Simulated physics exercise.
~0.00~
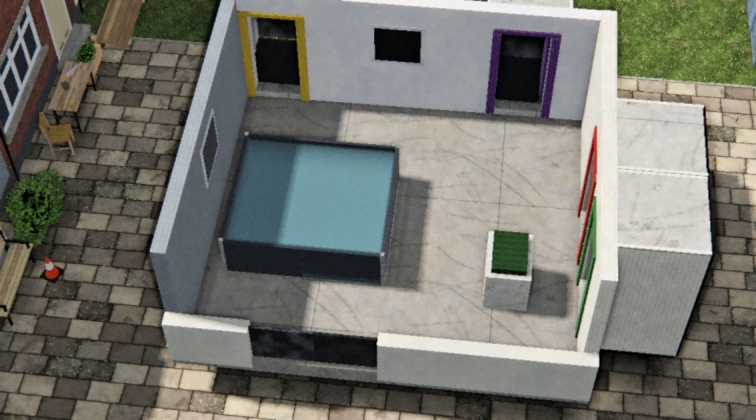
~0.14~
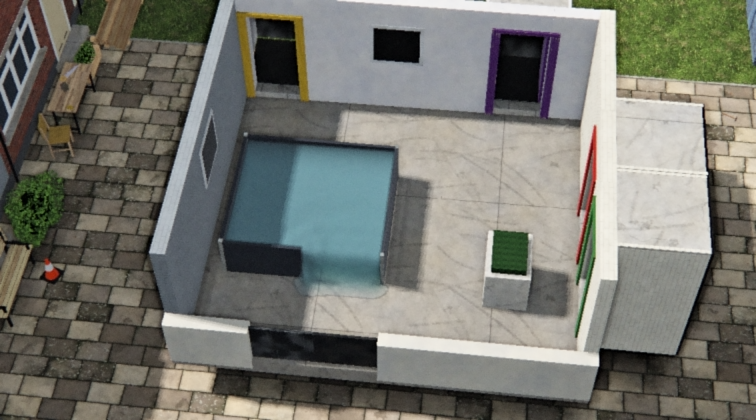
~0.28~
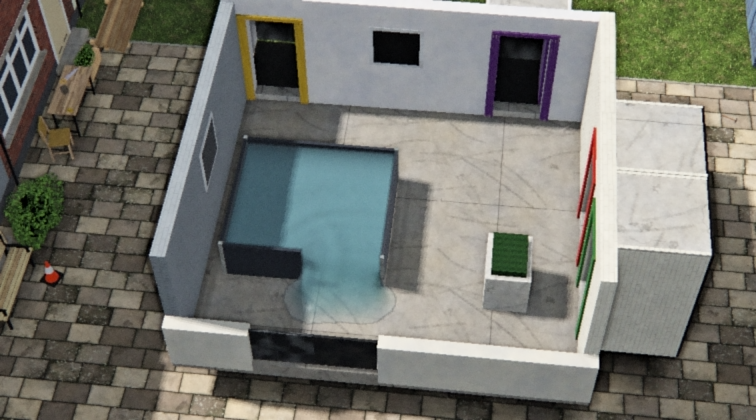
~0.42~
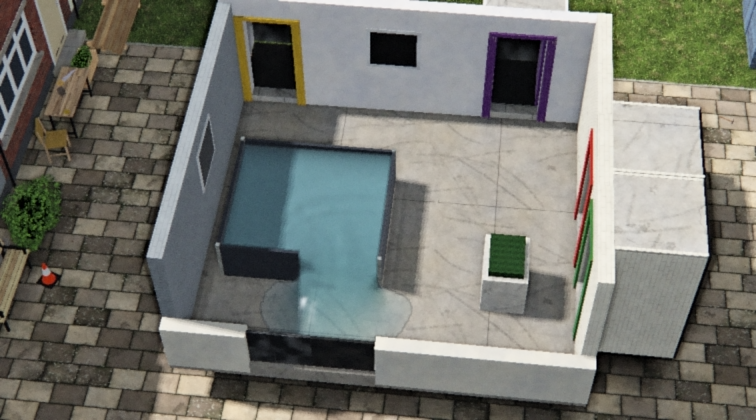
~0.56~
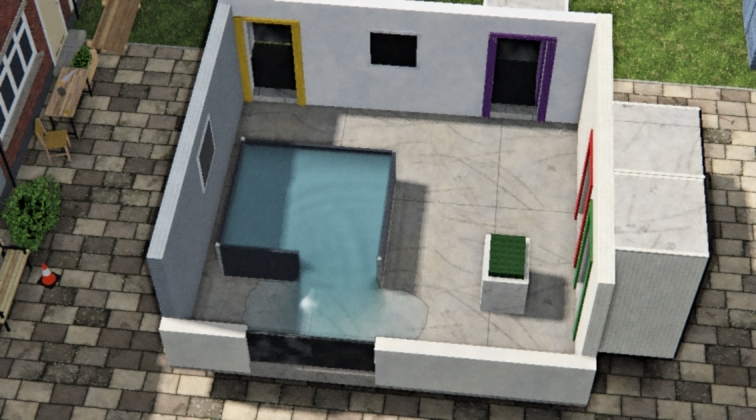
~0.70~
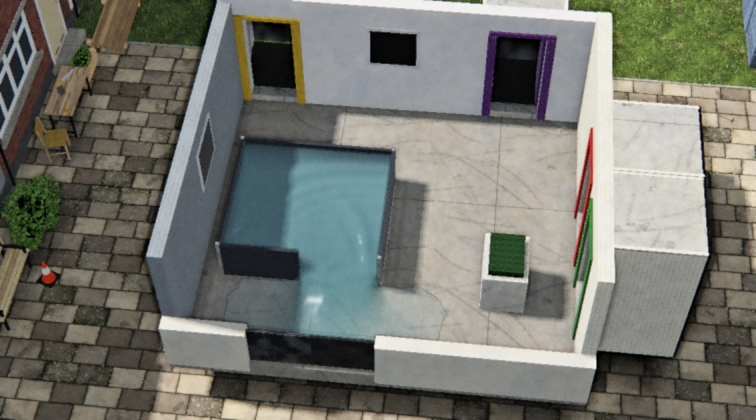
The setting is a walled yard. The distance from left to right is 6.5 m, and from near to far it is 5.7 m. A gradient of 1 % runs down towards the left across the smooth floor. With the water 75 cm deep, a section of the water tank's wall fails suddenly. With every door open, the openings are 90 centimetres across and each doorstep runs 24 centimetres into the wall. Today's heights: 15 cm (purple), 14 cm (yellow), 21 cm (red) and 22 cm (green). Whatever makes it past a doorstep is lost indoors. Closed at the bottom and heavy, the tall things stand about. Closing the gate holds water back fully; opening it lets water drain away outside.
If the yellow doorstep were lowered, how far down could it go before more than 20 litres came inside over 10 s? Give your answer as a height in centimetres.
Down to about 22 cm.
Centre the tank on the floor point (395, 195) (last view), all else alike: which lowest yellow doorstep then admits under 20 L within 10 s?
Then close to 21 cm.
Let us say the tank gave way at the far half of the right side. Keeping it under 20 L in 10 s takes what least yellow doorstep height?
Minimum height: Approx. 14.0 cm.
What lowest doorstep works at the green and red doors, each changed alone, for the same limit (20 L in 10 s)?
About 28 cm at green and 5.5 cm at red.
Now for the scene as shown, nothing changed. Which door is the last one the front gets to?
That would be the purple door.
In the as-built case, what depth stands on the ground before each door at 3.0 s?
At the purple door the depth is 0 cm, at yellow 0 cm, at red 5 cm and at green 29 cm.
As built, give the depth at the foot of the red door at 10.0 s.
A ruler would read roughly 6.5 cm.
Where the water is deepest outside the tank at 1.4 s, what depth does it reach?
Max depth: Near 56 cm.
After 1.4 s water covers 20 % of the floor, deepest (56 cm) near (335, 349); it has not reached the yellow door.
After 3.0 s water covers 50 % of the floor, deepest (43 cm) near (185, 346); it has not reached the yellow door.
After 10.0 s water covers 100 % of the floor, deepest (26 cm) near (234, 181); 18 cm at the yellow door, 120 litres in over its 14 cm doorstep.
At the yellow door as built, the water arrived by 3.3 s and peaked near 24 cm at 4.4 s.
Run again over the same 10 s with other heights there, 35 litres in over 19.5 cm, 3 litres over 27 cm. The limit of 20 litres is kept from about 22 cm up.
